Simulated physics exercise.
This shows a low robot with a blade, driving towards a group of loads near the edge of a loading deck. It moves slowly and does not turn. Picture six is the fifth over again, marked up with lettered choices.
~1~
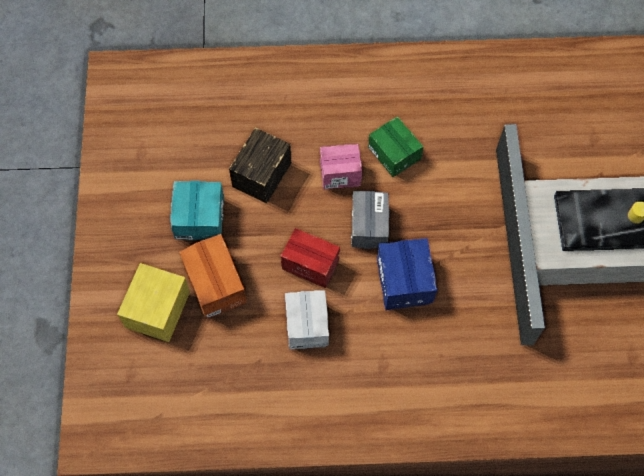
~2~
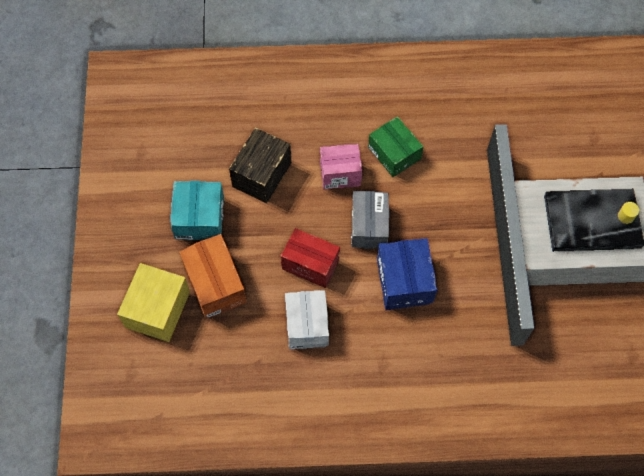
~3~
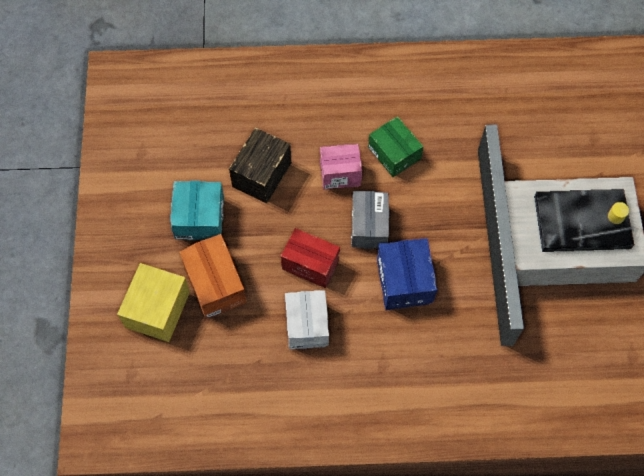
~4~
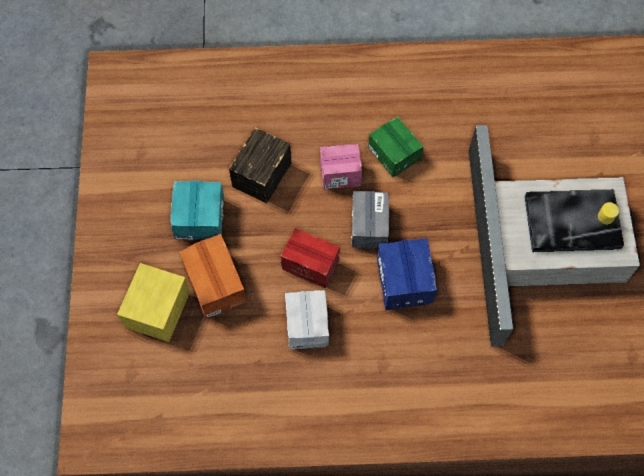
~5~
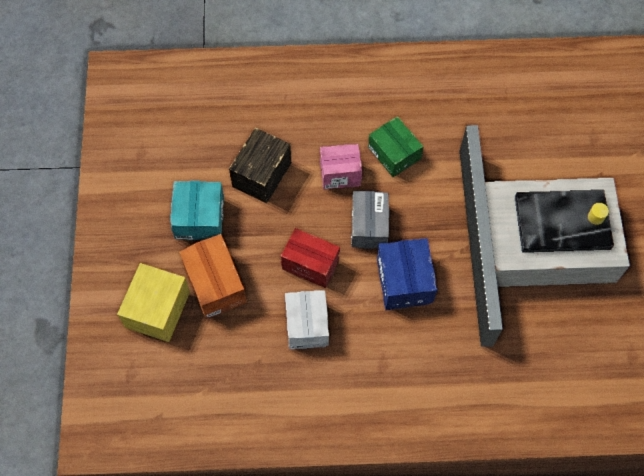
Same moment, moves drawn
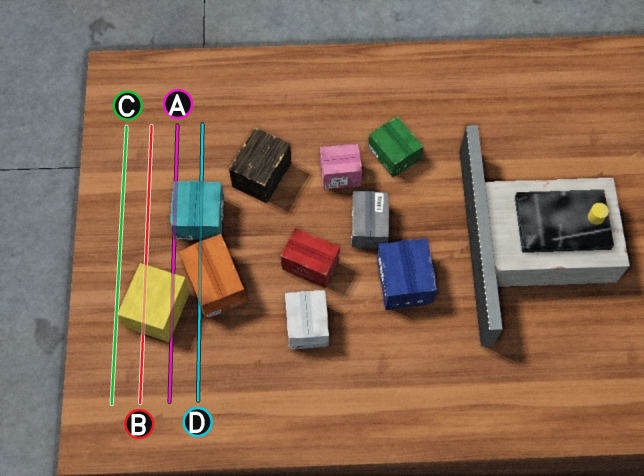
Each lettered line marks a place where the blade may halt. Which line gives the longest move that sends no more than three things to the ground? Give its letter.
The farthest such stop is B.
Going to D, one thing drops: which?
It is the yellow crate.
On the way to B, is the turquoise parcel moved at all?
By then, yes.
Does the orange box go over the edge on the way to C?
By then, yes.
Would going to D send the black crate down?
No.
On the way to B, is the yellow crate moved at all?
By then, yes.
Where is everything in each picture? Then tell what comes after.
In the first picture, turquoise parcel (197, 211); white box (307, 319); green box (396, 147).
In the second picture, robot (587, 219); blue parcel (406, 274).
In the third picture, robot (576, 220); orange box (214, 277).
In the fourth picture, robot (567, 220); grey parcel (370, 220).
In the fifth picture, robot (557, 220); pink parcel (341, 167); turquoise parcel (197, 211); white box (307, 319).
On the marked copy, A at (174, 255); B at (146, 256); C at (120, 256); D at (200, 254).
With B. Early on, robot (435, 224); white box (296, 324); green box (331, 142).
Further on, robot (314, 228); yellow crate (65, 305); orange box (113, 277).
At the end, robot (218, 231); orange box over the edge; yellow crate over the edge; three fallen.
As for the rest, A is within the limit but short; C drops four; D is within the limit but short.
